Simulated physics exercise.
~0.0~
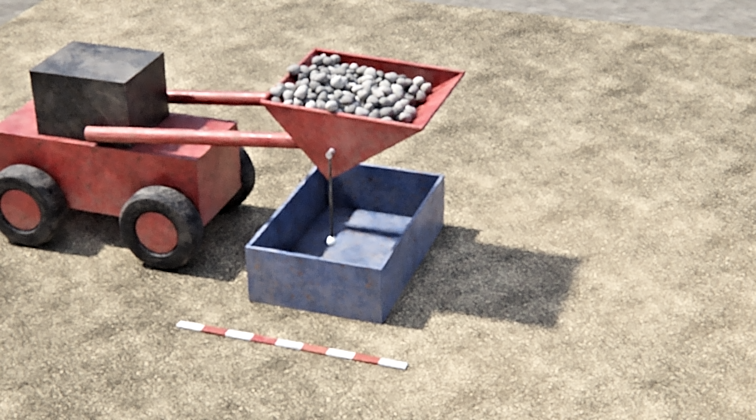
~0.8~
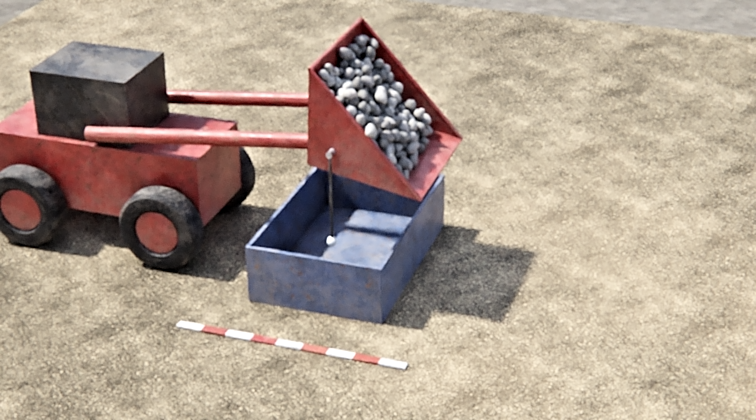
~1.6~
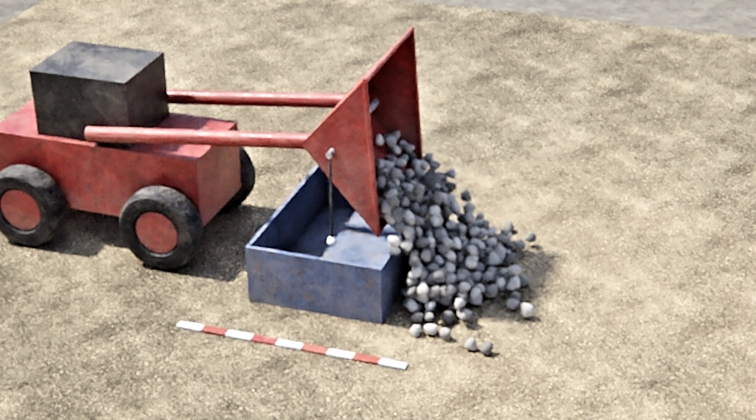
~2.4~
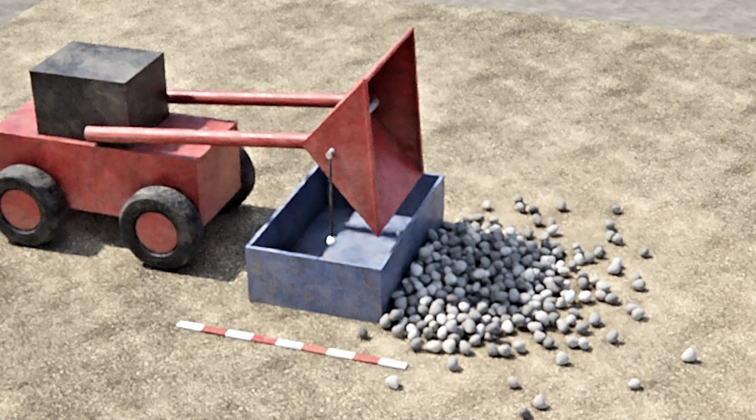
In this clip, a red loader tips its raised bucket of gray stones to the right over a blue bin, and the stones slide out past the bin's edge, ending scattered in a heap on the ground beside it while the bin stays empty.
